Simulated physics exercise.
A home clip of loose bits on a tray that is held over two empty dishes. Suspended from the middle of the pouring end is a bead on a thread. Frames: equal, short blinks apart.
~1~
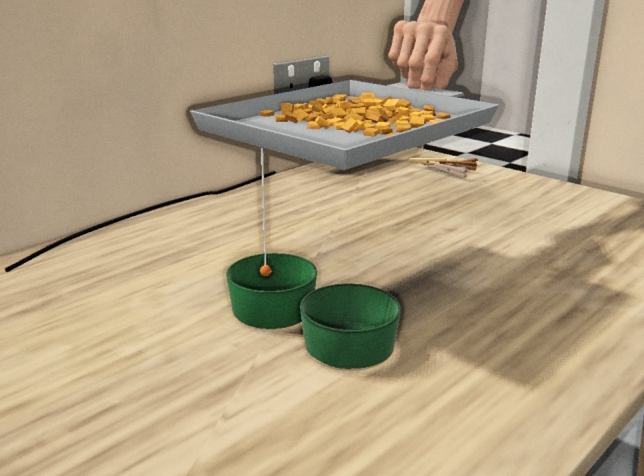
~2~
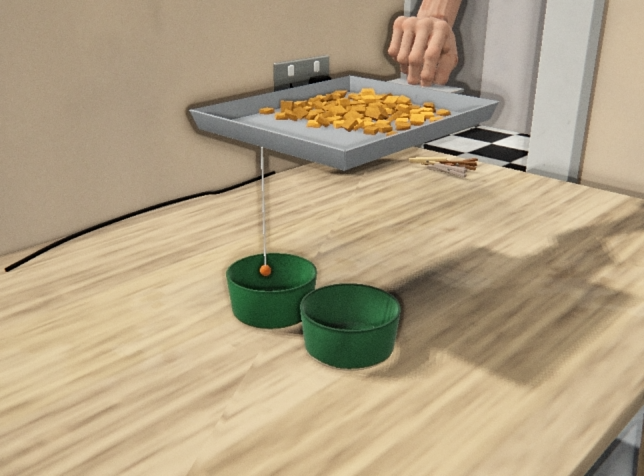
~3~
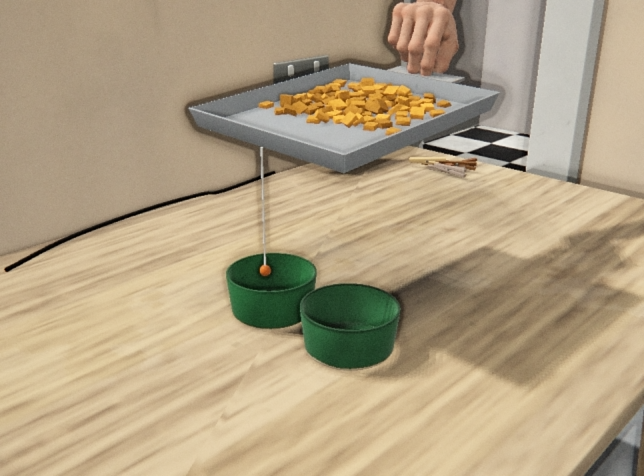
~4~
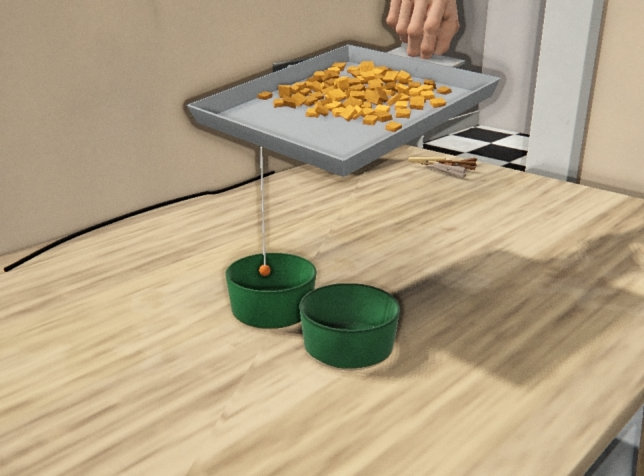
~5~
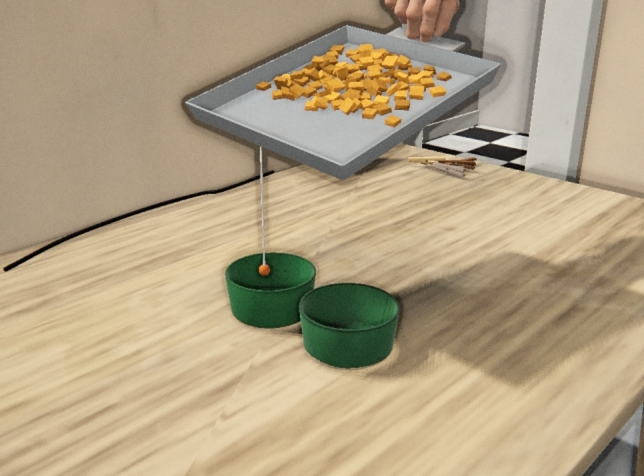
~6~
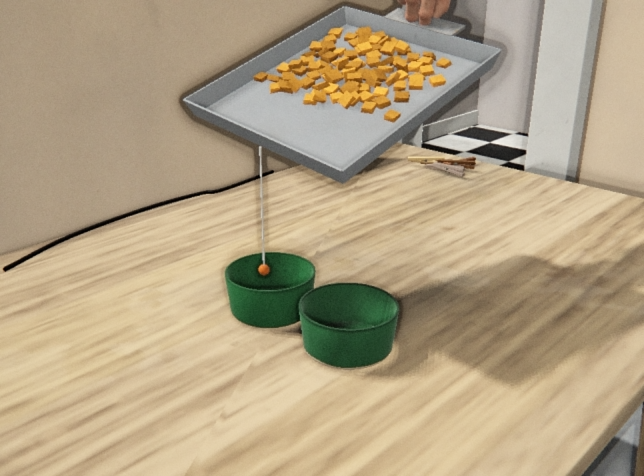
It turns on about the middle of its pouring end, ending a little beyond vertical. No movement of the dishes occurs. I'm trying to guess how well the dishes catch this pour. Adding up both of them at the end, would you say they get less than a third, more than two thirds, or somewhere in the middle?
I'd say somewhere between a third and two thirds.
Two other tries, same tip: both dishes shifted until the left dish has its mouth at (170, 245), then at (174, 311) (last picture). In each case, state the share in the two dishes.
Trial 1: 0 percent; trial 2: 10 percent.
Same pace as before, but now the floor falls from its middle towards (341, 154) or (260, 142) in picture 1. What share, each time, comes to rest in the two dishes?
The first try gives close to 60 percent; the next gives 0 percent.
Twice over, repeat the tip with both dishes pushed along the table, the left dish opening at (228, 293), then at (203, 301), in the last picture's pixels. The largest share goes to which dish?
First try, the dish at right; second try, the dish at right.
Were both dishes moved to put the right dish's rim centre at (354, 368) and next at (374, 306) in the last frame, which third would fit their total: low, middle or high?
Try one: One to two thirds. Try two: Below one third.
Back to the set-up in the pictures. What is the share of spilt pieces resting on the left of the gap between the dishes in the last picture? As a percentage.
It amounts to some 70 percent.
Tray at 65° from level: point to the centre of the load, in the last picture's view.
The load is centred around (319, 165).
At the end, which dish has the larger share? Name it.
At rest, the fuller dish is the one at right.
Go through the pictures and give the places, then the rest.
In the first picture, corners of the pouring end (198, 111) and (345, 147), level; middle of the load (358, 111), small crackers; left dish (239, 302); right dish (317, 341); bead on its thread (266, 271).
In the second picture, corners of the pouring end (198, 110) and (344, 148), level; middle of the load (358, 108).
In the third picture, corners of the pouring end (197, 108) and (344, 151), tipped barely, lowest at the right corner; middle of the load (358, 101).
In the fourth picture, corners of the pouring end (195, 105) and (343, 156), tipped a little, lowest at the right corner; middle of the load (357, 89).
In the fifth picture, corners of the pouring end (193, 101) and (342, 161), tipped clearly, lowest at the right corner; middle of the load (356, 77).
In the sixth picture, corners of the pouring end (191, 99) and (341, 165), tipped clearly, lowest at the right corner; middle of the load (354, 66); left dish (237, 302); right dish (315, 340).
Just after the last frame, tray tipped steeply; the larger part on the tray; roughly a quarter in the air.
A moment on, tray tipped past a quarter turn; roughly a quarter on the tray; about a tenth in the right dish; roughly half outside both; roughly a quarter in the air.
Further on, tray tipped past a quarter turn; roughly half in the right dish; roughly half outside both.
When it is over, tray tipped past a quarter turn; roughly half in the right dish; not one in the left dish; roughly half outside both.
